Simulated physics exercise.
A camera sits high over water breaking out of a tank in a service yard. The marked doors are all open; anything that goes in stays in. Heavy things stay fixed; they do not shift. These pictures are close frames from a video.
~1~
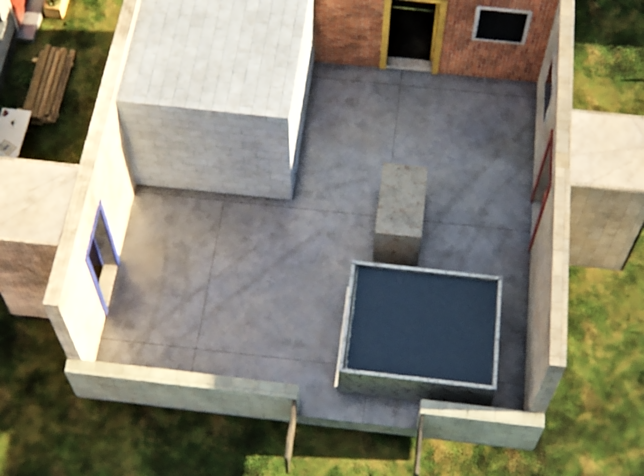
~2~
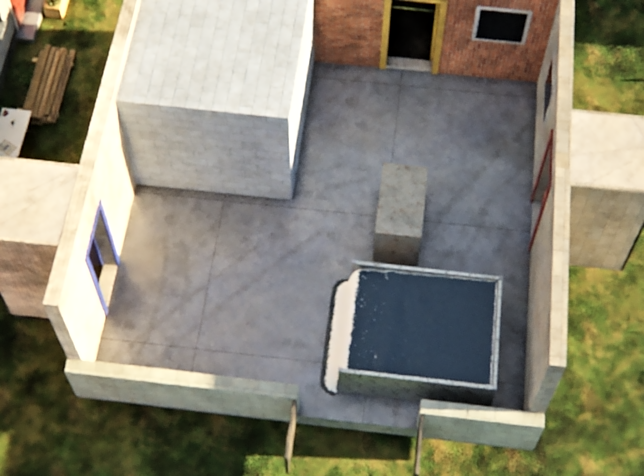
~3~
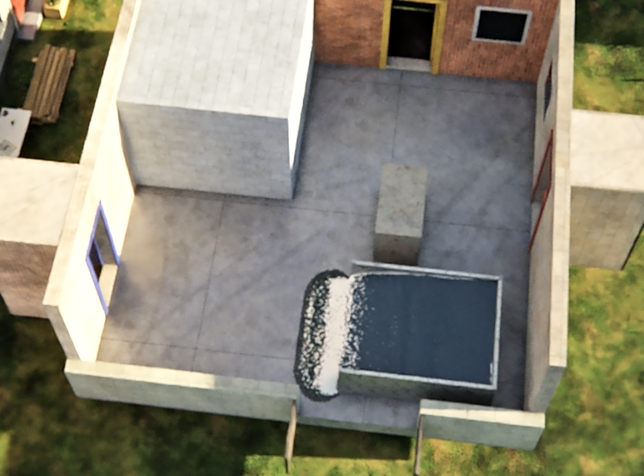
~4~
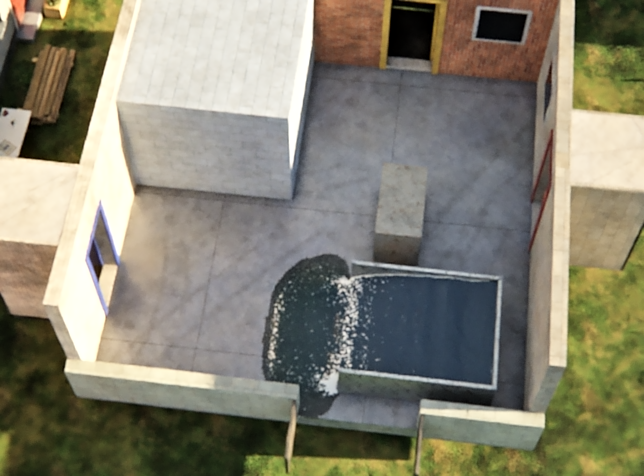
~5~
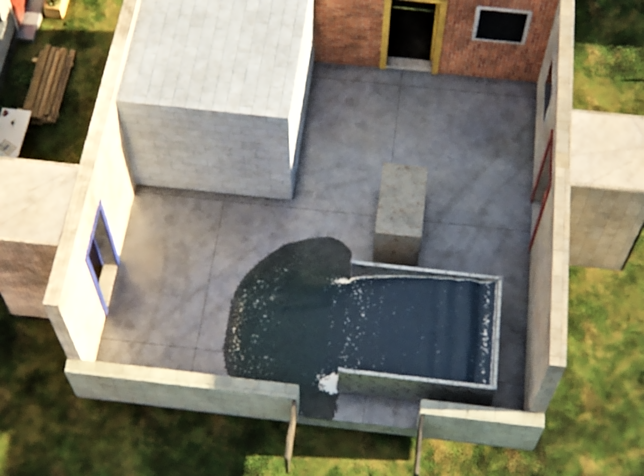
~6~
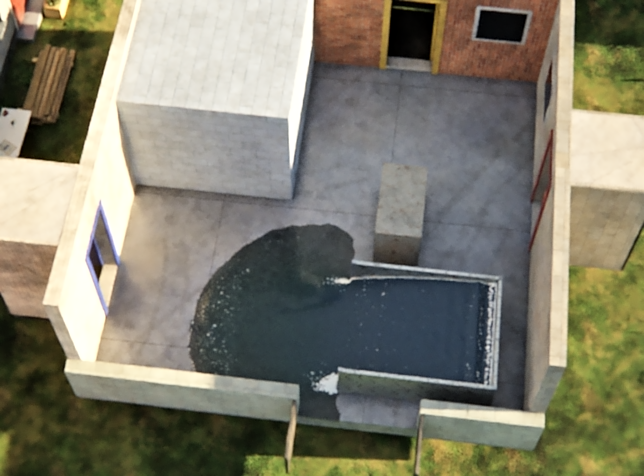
Dark water lies still in an open rectangular tank inside a walled concrete yard, then pours out over the tank's left side in a white, foamy band. It spreads leftward across the grey floor in a widening, rounded dark pool, while the blocks and walls stay put.
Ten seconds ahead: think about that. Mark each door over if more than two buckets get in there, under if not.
Yellow door: Under, blue door: Over, red door: Under.
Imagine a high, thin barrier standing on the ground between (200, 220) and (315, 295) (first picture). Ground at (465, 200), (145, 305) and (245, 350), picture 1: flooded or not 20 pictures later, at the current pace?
Taking them in order, I'd say parched, soaked and soaked.
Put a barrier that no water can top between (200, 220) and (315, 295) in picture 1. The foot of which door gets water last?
It's the red-painted one.
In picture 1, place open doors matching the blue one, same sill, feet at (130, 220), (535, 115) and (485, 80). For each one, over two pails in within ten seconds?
First ends up above, second ends up below, third ends up below.
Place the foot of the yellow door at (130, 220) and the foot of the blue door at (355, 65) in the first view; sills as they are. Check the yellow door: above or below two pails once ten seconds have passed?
Note: Yellow door lets too much through.
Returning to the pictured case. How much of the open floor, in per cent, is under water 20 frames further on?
Roughly 40 percent.
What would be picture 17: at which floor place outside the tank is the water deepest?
It should be roughly at (92, 378).
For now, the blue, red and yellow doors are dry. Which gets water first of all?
From the pictures, my answer is the blue one.
A moment on, water covers 40 % of the floor; the yellow door not reached, the blue door over two buckets in, the red door not reached.
Next, water covers 40 % of the floor; the yellow door not reached, the blue door far over two buckets in, the red door not reached.
Then, water covers 40 % of the floor; the yellow door not reached, the blue door far over two buckets in, the red door not reached.
Later, water covers 55 % of the floor; the yellow door not reached, the blue door far over two buckets in, the red door not reached.
In the end, water covers 90 % of the floor; the yellow door wet at the sill, nothing in, the blue door far over two buckets in, the red door wet at the sill, nothing in.
